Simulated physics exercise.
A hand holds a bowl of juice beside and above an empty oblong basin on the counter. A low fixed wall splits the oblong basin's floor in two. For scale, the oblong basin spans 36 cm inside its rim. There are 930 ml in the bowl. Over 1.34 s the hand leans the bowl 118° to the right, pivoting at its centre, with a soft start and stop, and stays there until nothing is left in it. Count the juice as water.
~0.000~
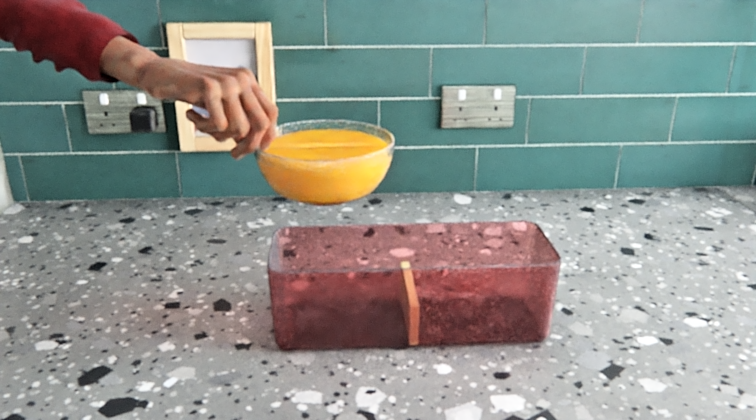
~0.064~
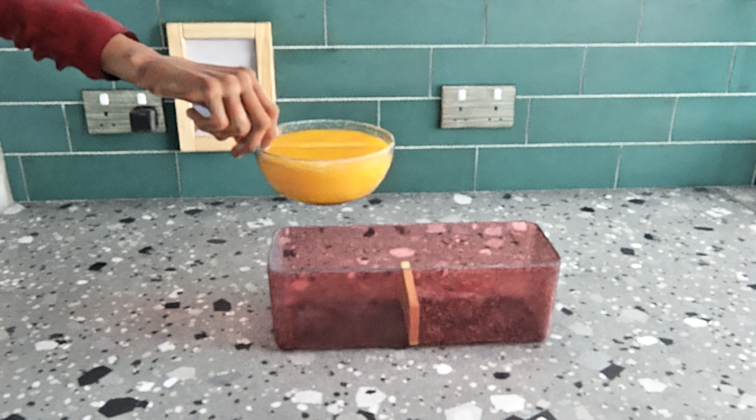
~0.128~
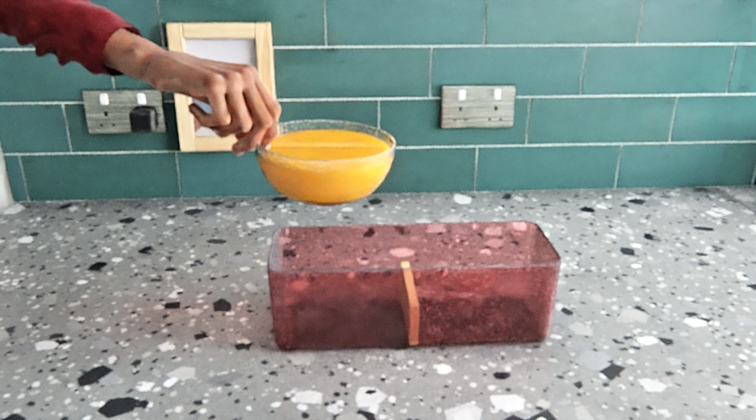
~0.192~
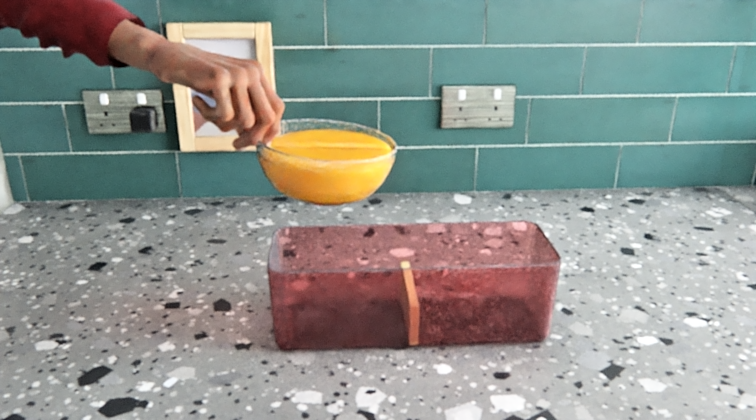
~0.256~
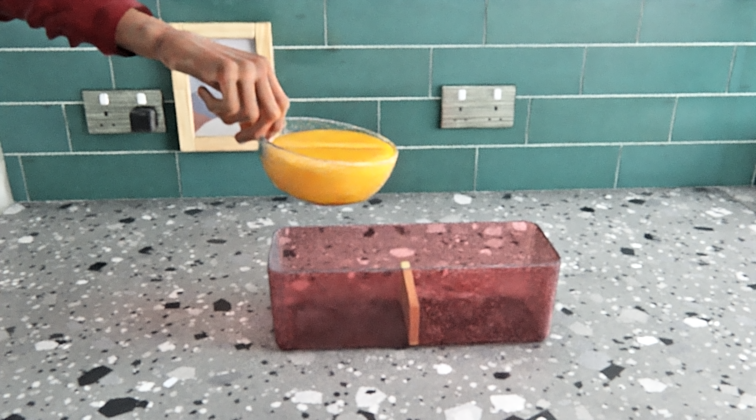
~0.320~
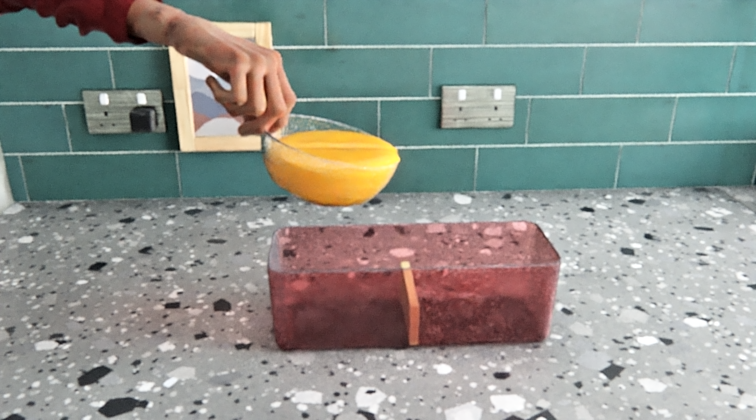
A hand in a dark red sleeve holds a clear bowl of orange juice nearly level above an empty, reddish see-through oblong basin on a speckled counter. Slowly at first, then a little faster, the hand leans the bowl to the right, bringing the juice up to its lowered right rim.
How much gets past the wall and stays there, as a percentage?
The far part has some 74 per cent.
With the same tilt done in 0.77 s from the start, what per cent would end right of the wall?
In that case some 60 per cent.
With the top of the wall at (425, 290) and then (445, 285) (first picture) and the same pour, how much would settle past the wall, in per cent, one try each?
In turn about 60 and 35 per cent.
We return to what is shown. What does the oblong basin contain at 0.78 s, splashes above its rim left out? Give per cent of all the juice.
Near 46 in a hundred.
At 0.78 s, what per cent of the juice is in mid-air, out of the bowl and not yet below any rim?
Near 28 in a hundred.
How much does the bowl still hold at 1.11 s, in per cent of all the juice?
Near 0 in a hundred.
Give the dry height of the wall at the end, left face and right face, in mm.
Some 48 mm on the left and 26 mm on the right.
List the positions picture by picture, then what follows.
The first picture shows tilt 0°; pouring edge (393, 139); surface from (258, 148) to (390, 146); the oblong basin's rim runs from (271, 250) to (549, 242); the wall's top is at (409, 284).
The second picture shows tilt 1°; pouring edge (393, 140); surface from (258, 147) to (390, 146).
The third picture shows tilt 3°; pouring edge (394, 142); surface from (259, 147) to (391, 147).
The fourth picture shows tilt 6°; pouring edge (395, 146); surface from (261, 146) to (392, 148).
The fifth picture shows tilt 10°; pouring edge (396, 152); surface from (263, 147) to (394, 149).
The sixth picture shows tilt 16°; pouring edge (397, 158); surface from (265, 147) to (395, 154); 2 per cent is over the edge.
Then, 0.78 s in, the tilt is 74° and 24 per cent is still to pour, 2 is left of the wall and 45 right of it.
Then, 1.11 s in, the tilt is 110° and 0 per cent is still to pour, 23 is left of the wall and 74 right of it.
Then, 1.46 s in, the tilt is 118° and 0 per cent is still to pour, 23 is left of the wall and 74 right of it.
Then, 1.84 s in, the tilt is 118° and 0 per cent is still to pour, 23 is left of the wall and 74 right of it.
Finally, 23 per cent lies left of the wall, 74 right of it and 3 outside.
